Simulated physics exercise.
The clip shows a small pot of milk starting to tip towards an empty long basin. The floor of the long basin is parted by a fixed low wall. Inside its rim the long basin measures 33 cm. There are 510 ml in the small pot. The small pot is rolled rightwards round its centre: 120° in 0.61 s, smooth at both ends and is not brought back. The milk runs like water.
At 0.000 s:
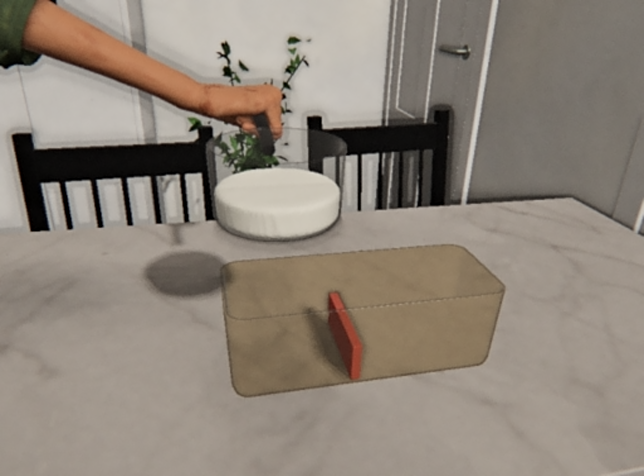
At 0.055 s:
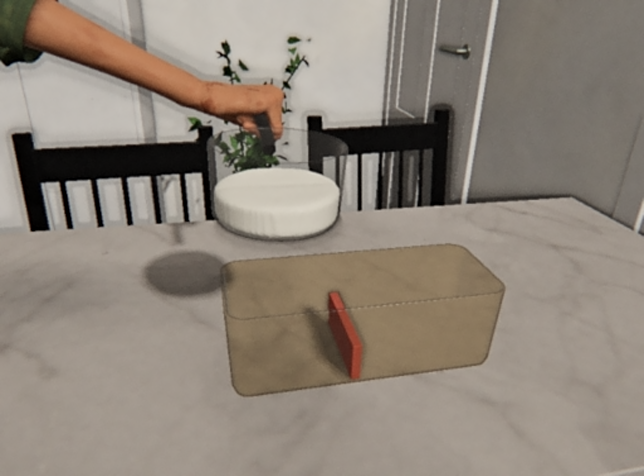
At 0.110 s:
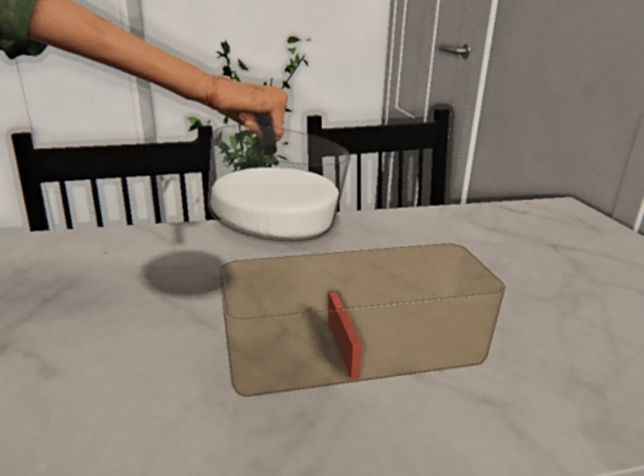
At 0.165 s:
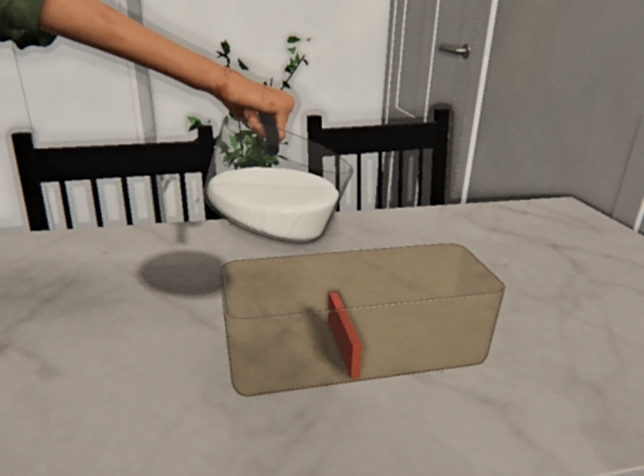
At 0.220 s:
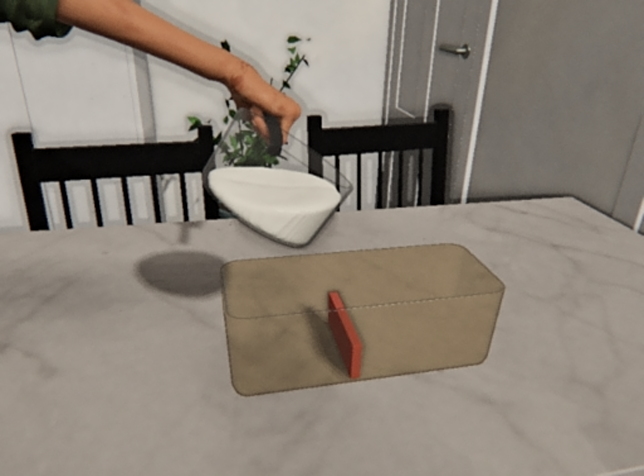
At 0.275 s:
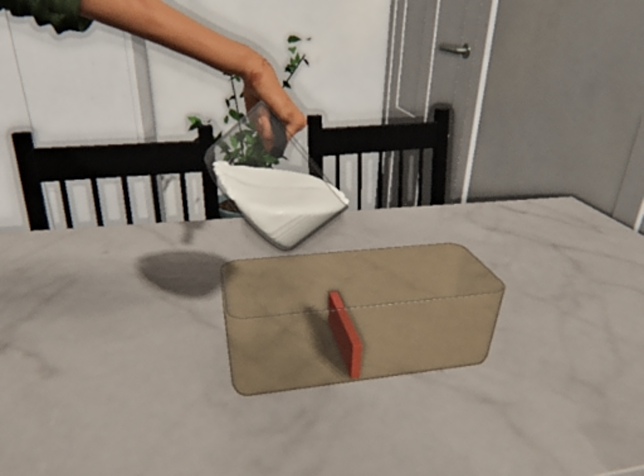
A clear pot of milk, held by a hand, tilts rightwards above a long basin.
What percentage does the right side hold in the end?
The far part has some 53 per cent.
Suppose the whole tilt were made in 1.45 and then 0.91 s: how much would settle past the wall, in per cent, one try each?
In turn about 80 and 60 per cent.
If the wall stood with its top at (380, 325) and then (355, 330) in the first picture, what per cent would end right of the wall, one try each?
In turn about 15 and 45 per cent.
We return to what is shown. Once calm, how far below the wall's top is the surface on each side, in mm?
Left about 38 mm, right about 38 mm.
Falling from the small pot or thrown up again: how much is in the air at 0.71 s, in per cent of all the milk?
Some 8 per cent.
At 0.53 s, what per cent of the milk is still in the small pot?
Near 20 in a hundred.
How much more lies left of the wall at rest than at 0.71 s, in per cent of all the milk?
Some 7 per cent.
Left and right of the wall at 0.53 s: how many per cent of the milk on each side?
Some 10 per cent left and 42 right.
Then, 0.53 s in, the tilt is 114° and 19 per cent is still to pour, 11 is left of the wall and 43 right of it.
Then, 0.71 s in, the tilt is 120° and 2 per cent is still to pour, 37 is left of the wall and 53 right of it.
Then, 0.90 s in, the tilt is 120° and 0 per cent is still to pour, 44 is left of the wall and 53 right of it.
Then, 1.11 s in, the tilt is 120° and 0 per cent is still to pour, 44 is left of the wall and 53 right of it.
Finally, 45 per cent lies left of the wall, 53 right of it and 2 outside.
